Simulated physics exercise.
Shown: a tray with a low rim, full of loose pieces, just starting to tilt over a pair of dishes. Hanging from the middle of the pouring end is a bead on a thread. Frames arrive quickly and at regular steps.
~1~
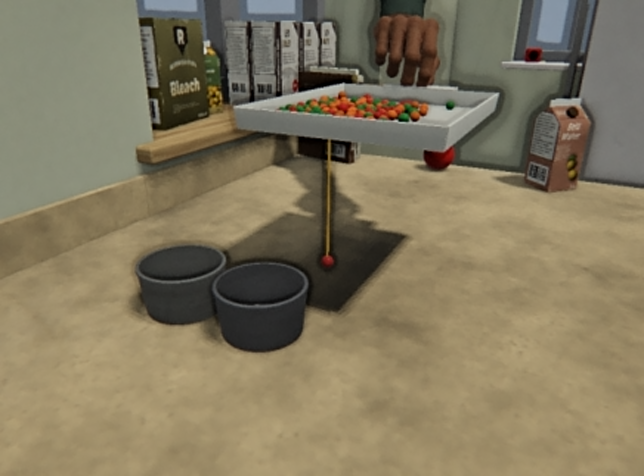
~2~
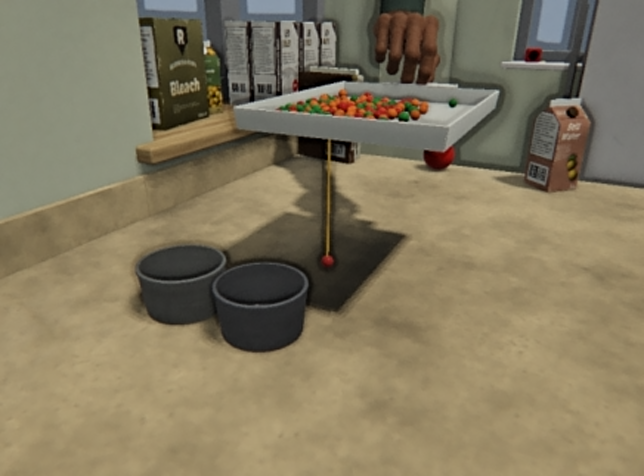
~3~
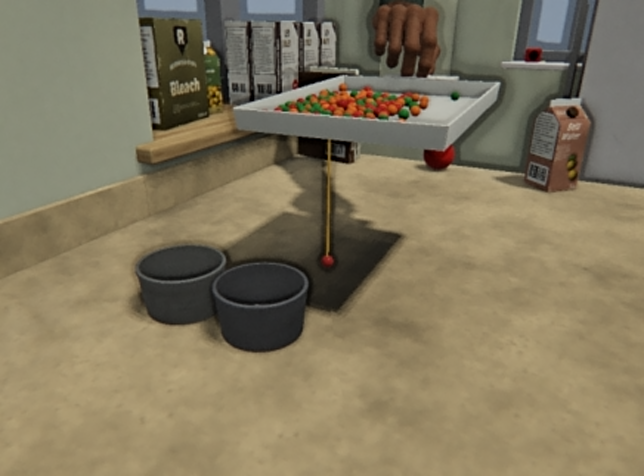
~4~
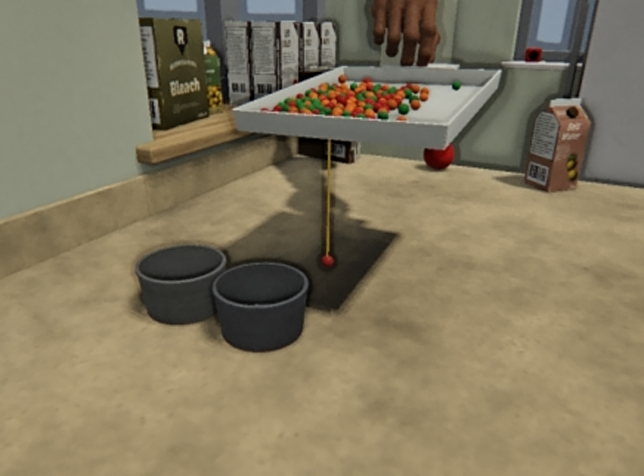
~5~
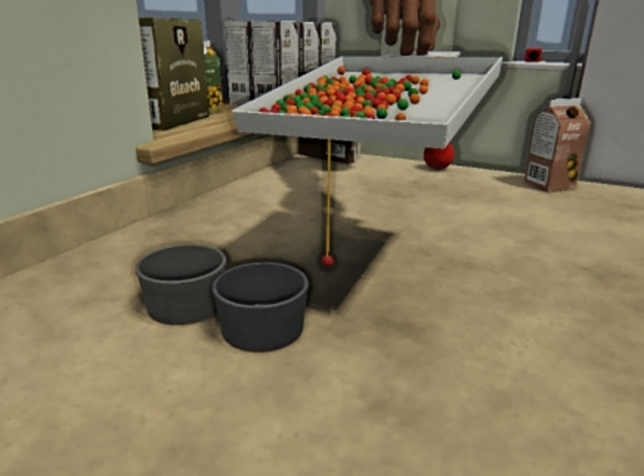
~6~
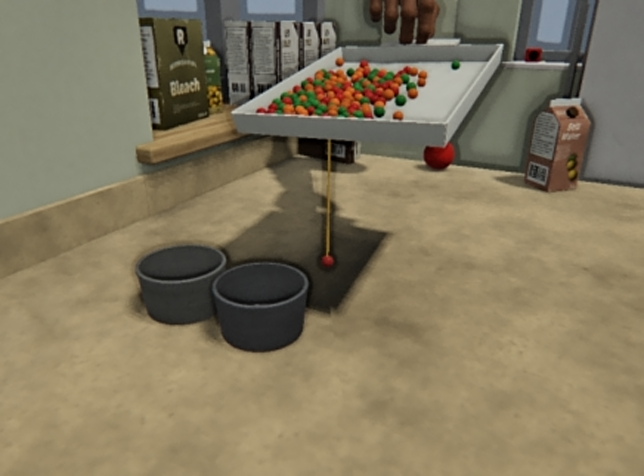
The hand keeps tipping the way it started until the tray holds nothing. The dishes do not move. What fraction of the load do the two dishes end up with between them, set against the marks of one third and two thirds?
The dishes take a middle share, one third up to two thirds.
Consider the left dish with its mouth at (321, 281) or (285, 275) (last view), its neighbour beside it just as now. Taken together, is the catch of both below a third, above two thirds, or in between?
First attempt: Below one third; second attempt: Less than a third.
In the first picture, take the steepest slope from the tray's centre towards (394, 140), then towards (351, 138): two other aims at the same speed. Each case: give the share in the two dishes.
0 per cent, then 10 per cent.
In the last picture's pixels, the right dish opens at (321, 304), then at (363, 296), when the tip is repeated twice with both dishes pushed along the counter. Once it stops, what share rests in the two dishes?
70 and 20 %.
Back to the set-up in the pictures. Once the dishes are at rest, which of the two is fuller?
It is the dish on the right.
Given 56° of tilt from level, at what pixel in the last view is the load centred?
Its middle sits at about pixel (306, 83).
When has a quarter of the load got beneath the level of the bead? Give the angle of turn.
Around 100°, give or take.
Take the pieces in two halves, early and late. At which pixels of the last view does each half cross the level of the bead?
It goes through near (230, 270) first, then near (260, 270).
Just after the last frame, tray tipped steeply; every one on the tray.
A moment on, tray tipped right over; roughly half on the tray; just a few in the right dish; roughly half in the air.
Further on, tray tipped past a quarter turn; roughly half in the right dish; about a tenth in the left dish; roughly half outside both.
When it is over, tray tipped past a quarter turn; roughly half in the right dish; about a tenth in the left dish; roughly half outside both.
